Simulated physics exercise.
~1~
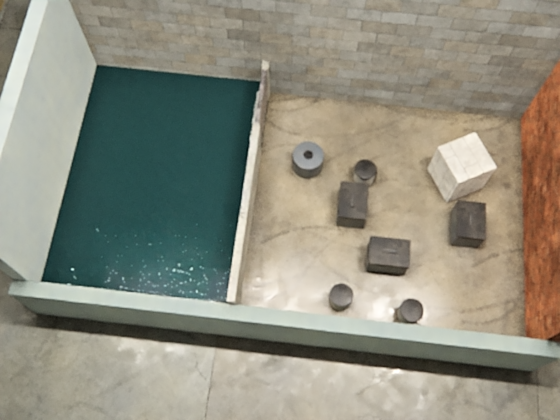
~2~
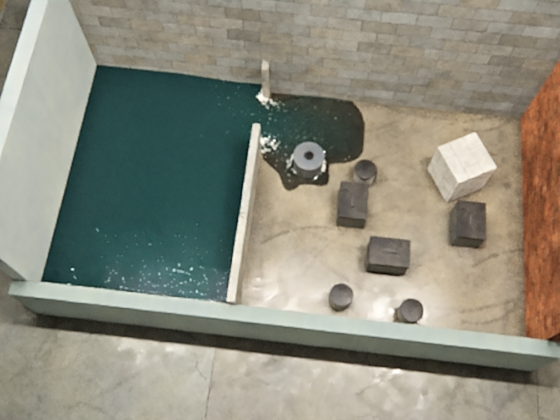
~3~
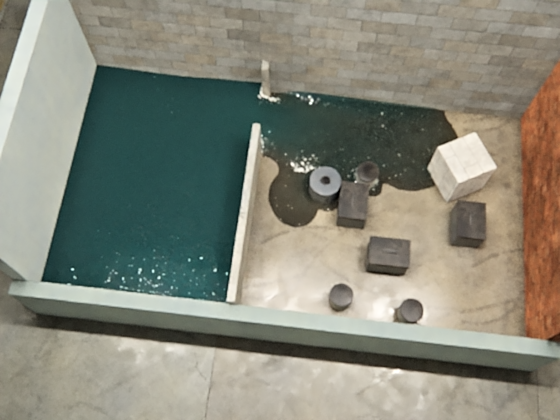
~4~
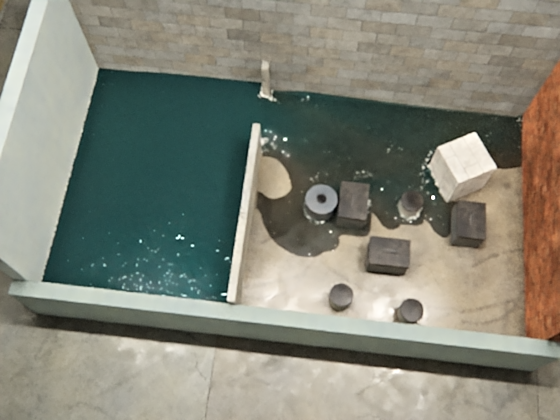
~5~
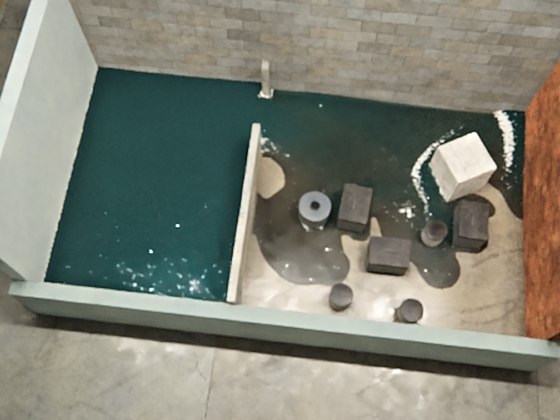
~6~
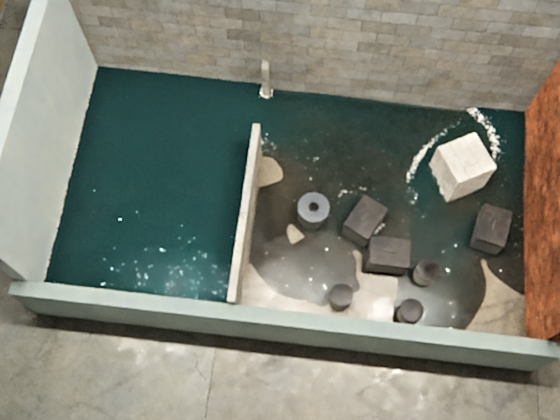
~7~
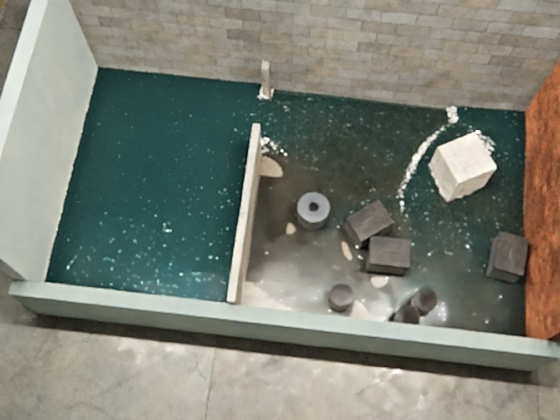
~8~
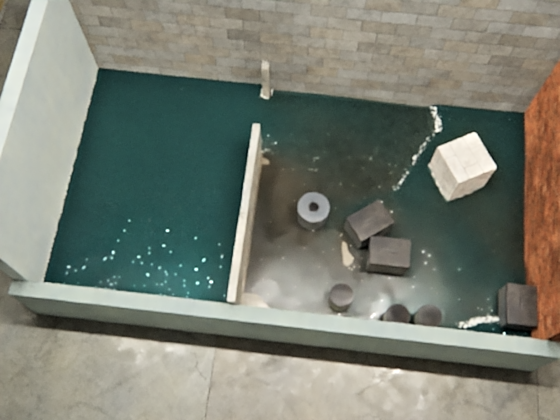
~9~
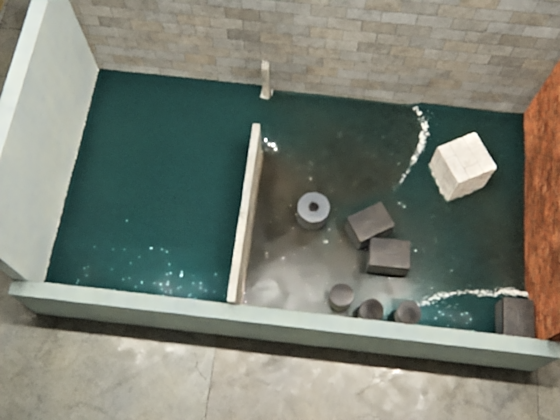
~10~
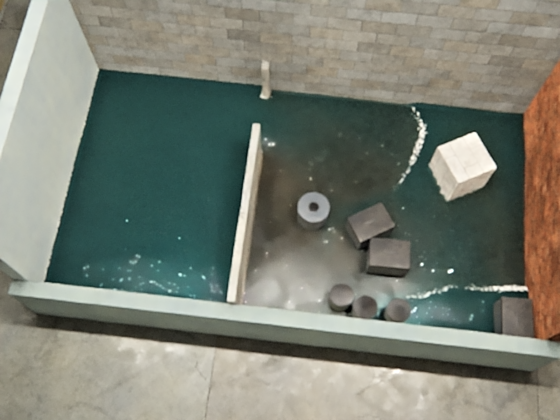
Dark green water burst through a gap at the back of a partition and spread across the bare floor, shoving some dark blocks and round tubs toward the front and right, while the big white block stayed put as water surrounded everything.
